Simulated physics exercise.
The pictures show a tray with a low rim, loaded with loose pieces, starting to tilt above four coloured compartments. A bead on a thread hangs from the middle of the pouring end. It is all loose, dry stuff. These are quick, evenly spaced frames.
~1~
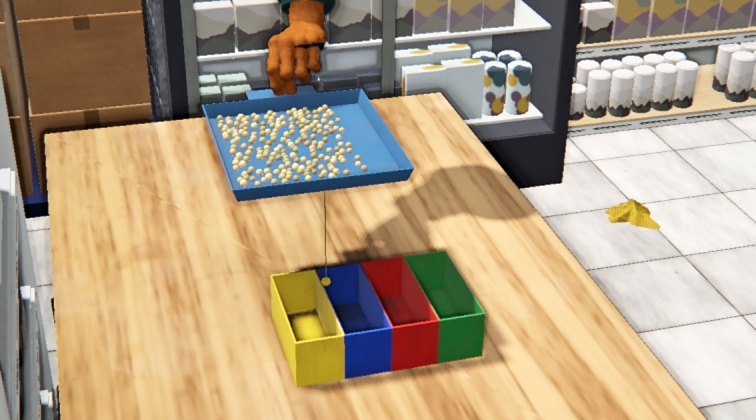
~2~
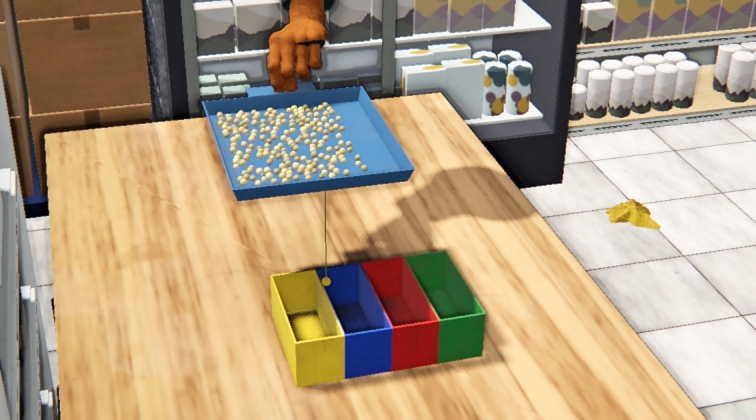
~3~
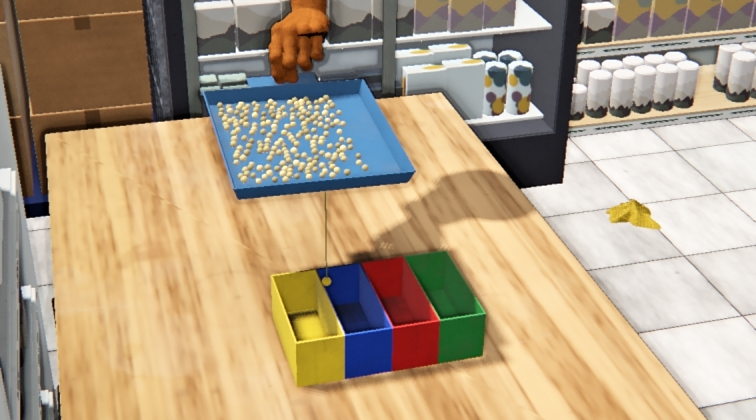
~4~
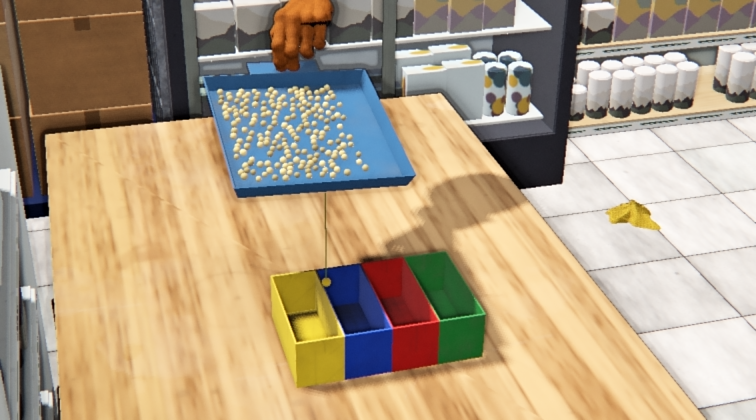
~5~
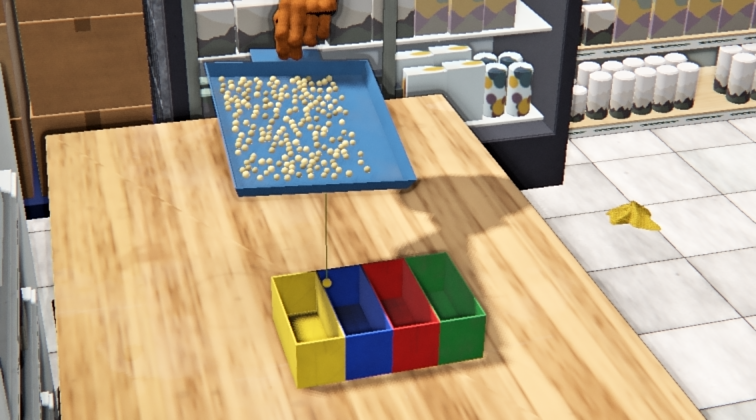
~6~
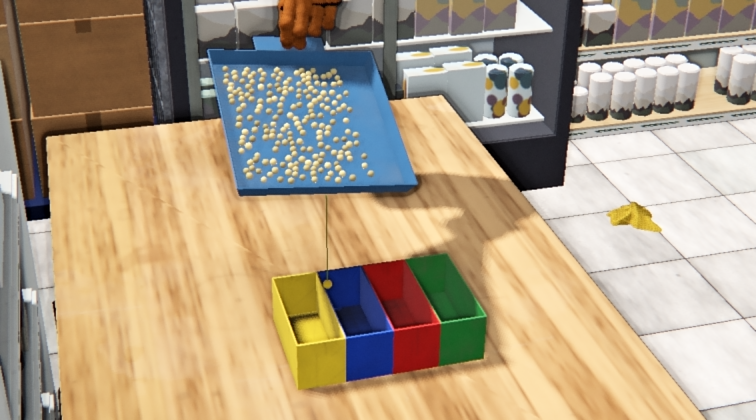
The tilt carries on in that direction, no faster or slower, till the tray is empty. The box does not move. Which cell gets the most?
Most goes to the red cell.
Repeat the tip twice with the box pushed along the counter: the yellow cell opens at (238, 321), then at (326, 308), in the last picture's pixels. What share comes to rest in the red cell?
Near 10 % and 50 %.
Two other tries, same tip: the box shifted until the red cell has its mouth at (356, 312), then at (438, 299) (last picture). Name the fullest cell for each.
One: The cell in green. Two: Blue.
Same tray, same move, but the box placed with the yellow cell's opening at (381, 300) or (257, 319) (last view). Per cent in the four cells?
Near 90 % and 80 %.
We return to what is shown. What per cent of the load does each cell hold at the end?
Yellow cell near 0; blue cell near 20; red cell near 60; green cell near 10.
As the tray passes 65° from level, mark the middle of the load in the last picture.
Near (375, 194).
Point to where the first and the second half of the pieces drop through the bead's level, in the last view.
At about (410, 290), then at (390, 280).
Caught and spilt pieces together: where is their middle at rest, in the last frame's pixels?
Roughly at (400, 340).
Just after the last frame, tray tipped steeply; the larger part on the tray; just a few in the green cell; just a few in the red cell; roughly a quarter falling or outside the box.
A moment on, tray tipped past a quarter turn; about a tenth on the tray; roughly a third in the red cell; about a tenth in the blue cell; about a tenth in the green cell; just a few in the yellow cell; roughly a quarter falling or outside the box.
Further on, tray tipped past a quarter turn; roughly two thirds in the red cell; roughly a quarter in the blue cell; about a tenth in the green cell; just a few in the yellow cell; about a tenth falling or outside the box.
When it is over, tray tipped past a quarter turn; roughly two thirds in the red cell; roughly a quarter in the blue cell; about a tenth in the green cell; just a few in the yellow cell; about a tenth outside the box.
